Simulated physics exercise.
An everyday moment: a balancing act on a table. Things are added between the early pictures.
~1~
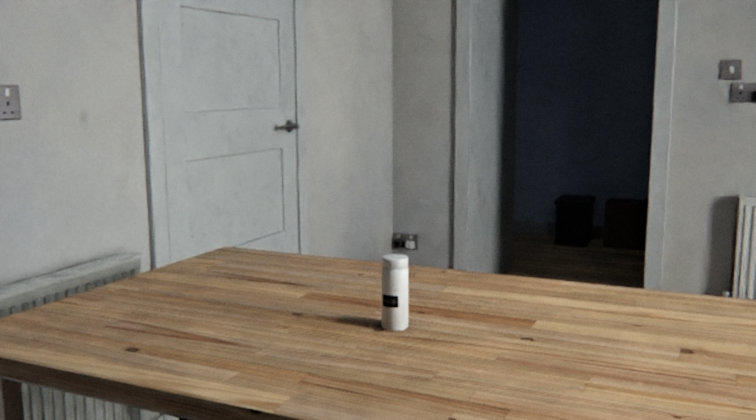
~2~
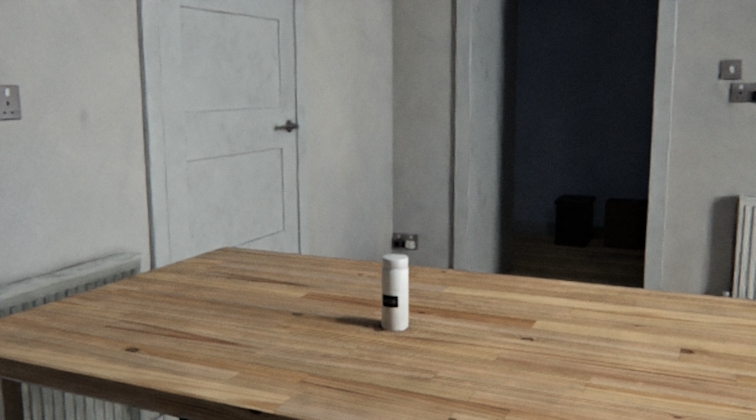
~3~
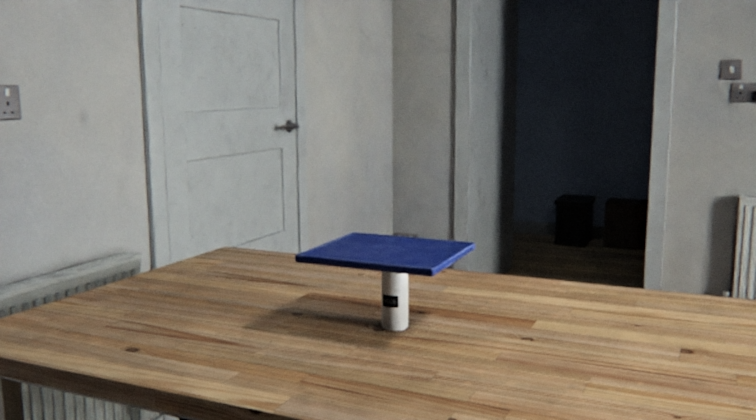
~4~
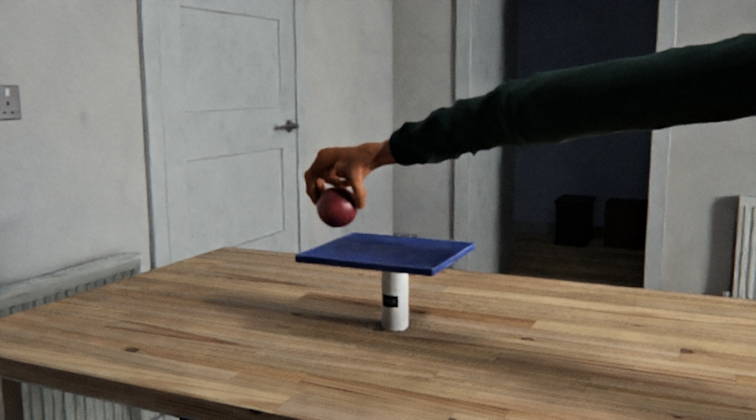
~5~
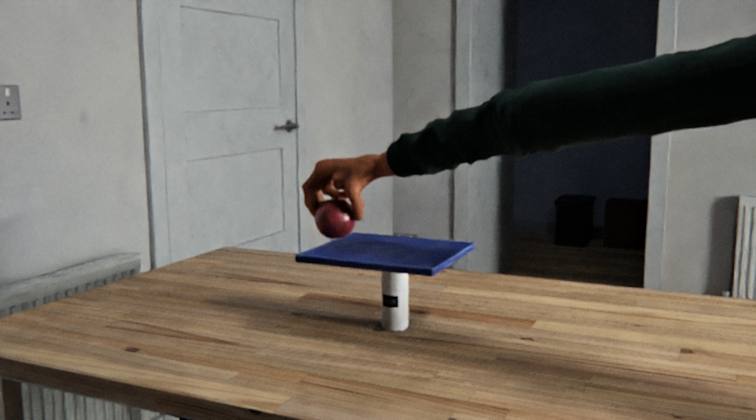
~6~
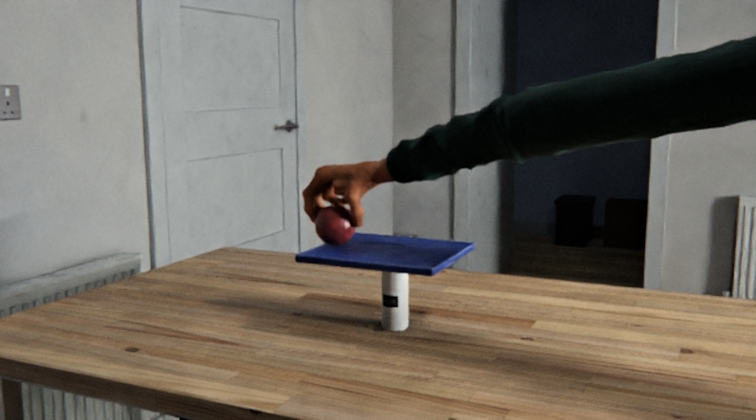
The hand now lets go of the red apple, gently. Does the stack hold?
Outcome: The stack gives way.
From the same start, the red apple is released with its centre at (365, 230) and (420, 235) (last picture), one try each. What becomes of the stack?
First try: It gives way; second try: It loses its balance.
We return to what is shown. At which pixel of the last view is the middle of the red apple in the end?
At about (329, 300).
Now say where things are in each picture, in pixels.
In the first frame, the last thing is not in view yet.
In the second frame, the last thing is not in view yet.
In the third frame, the last thing is not in view yet; blue lid (388, 252).
The fourth frame shows coming down; red apple (338, 207); blue lid (388, 252).
The fifth frame shows coming down; red apple (336, 218); blue lid (388, 252).
The sixth frame shows set down, still held; red apple (336, 225); blue lid (388, 252).
Then, 0.30 s after the last picture, red apple now fallen; blue lid tipped 65° from how it was.
Then, 0.40 s after the last picture, blue lid on its side.
Then, 0.60 s after the last picture, red apple resting near (332, 302).
Then, 0.80 s after the last picture, blue lid now fallen; white shaker tipped 6° from how it was.
By the end, fallen, blue lid and red apple; white shaker in place. Seen from the same camera at the end, red apple near (329, 300). The stack loses its balance.
